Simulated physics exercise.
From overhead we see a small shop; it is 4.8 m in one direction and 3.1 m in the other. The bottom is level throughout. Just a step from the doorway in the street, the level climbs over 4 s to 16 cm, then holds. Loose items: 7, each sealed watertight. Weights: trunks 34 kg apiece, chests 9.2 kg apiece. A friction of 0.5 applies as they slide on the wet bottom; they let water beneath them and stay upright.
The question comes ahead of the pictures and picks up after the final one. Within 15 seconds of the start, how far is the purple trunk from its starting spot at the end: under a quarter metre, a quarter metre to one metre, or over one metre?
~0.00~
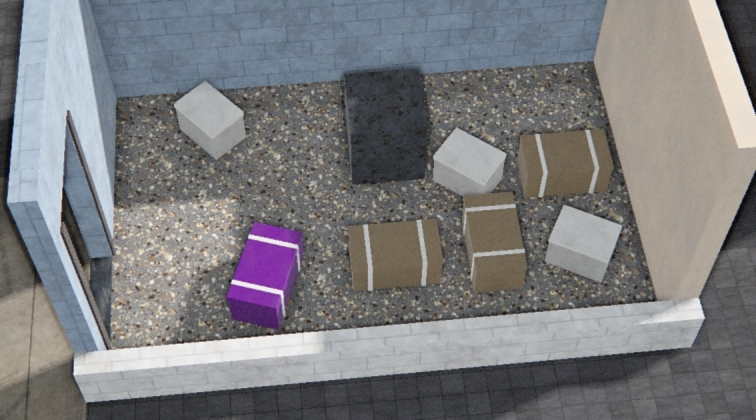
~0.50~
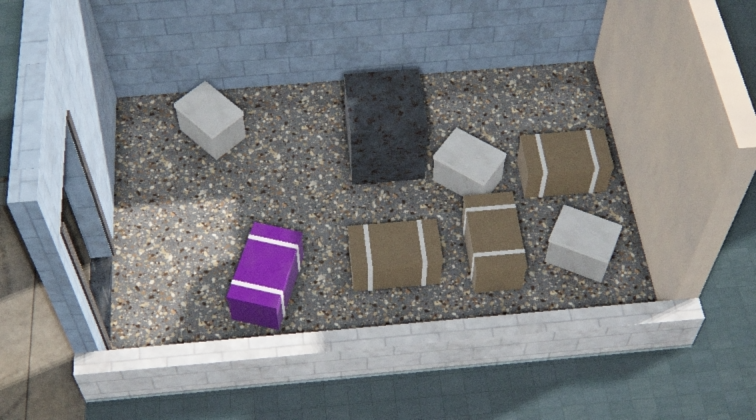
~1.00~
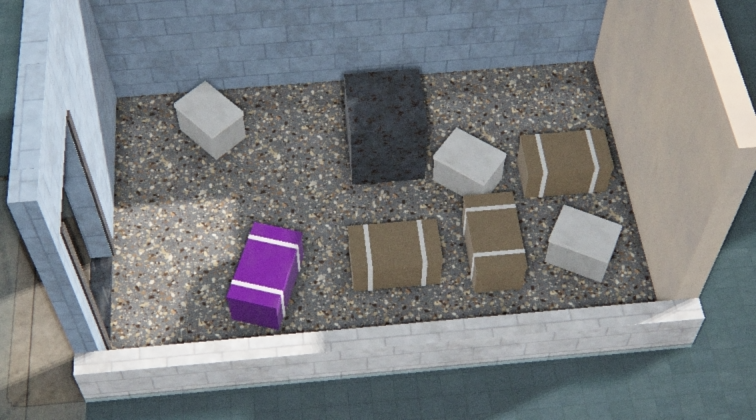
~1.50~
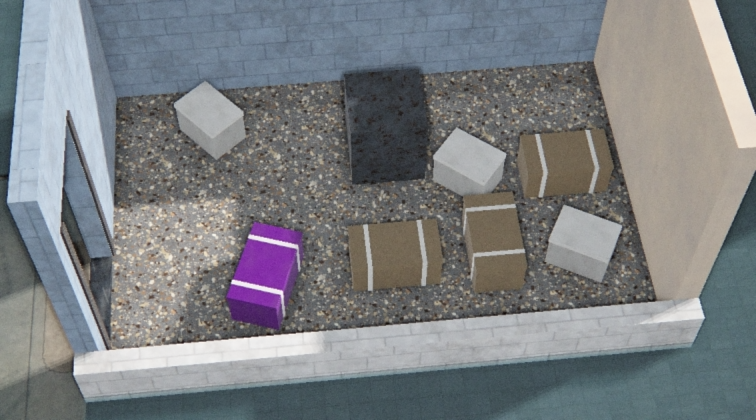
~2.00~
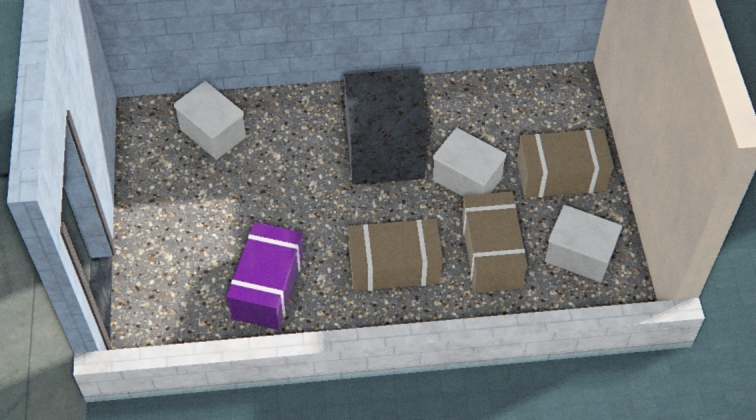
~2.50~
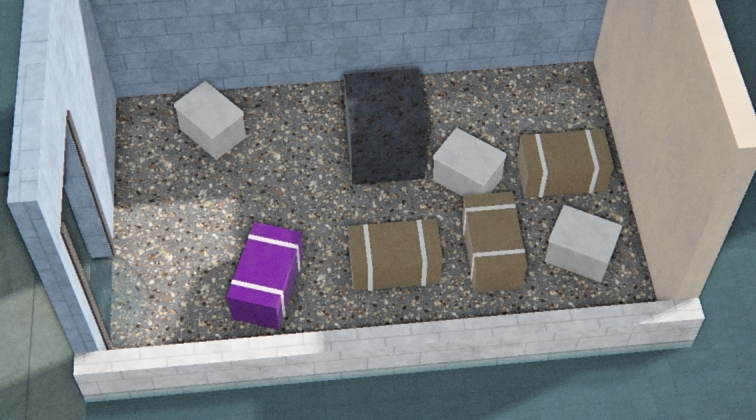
Shifts a bit.
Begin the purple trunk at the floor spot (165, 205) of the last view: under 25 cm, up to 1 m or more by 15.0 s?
Here it is nearly still.
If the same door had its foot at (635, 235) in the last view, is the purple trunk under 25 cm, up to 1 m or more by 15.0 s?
Well, the purple trunk sits tight in that setup.
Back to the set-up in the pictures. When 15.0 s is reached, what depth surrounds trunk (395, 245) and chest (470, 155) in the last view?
About 6 and 8 cm.
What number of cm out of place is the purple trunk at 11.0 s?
Close to 20 cm.
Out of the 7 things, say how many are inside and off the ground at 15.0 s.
It comes to 3.
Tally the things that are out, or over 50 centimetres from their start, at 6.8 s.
0 in all.
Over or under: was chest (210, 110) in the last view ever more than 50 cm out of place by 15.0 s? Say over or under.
I'd say above it.
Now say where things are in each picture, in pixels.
The purple trunk at (265, 264) rests on the ground; water covers 0.0 m2; 0 of 7 have shifted, in the first picture.
The purple trunk at (265, 264), on the bottom; water covers 0.0 m2; 0 of 7 have shifted, in the second picture.
The purple trunk at (265, 264), on the bottom; water covers 0.0 m2; 0 of 7 have shifted, in the third picture.
The purple trunk at (265, 264), on the bottom; water covers 0.0 m2; 0 of 7 have shifted, in the fourth picture.
The purple trunk at (265, 264), on the bottom; 0.0 m2 under water; 0 of 7 have shifted, in the fifth picture.
The purple trunk at (265, 264) rests on the ground; water covers 0.2 m2; 0 of 7 have shifted, in the sixth picture.
After 3.5 s the purple trunk is near (265, 264), 0.0 m from its start, aground; 0 afloat.
After 6.8 s the purple trunk is near (265, 264), 0.0 m from its start, aground; 0 afloat.
After 11.0 s the purple trunk is near (287, 264), 0.2 m from its start, aground; 1 afloat.
After 15.0 s the purple trunk is near (324, 262), 0.5 m from its start, aground; 3 afloat.
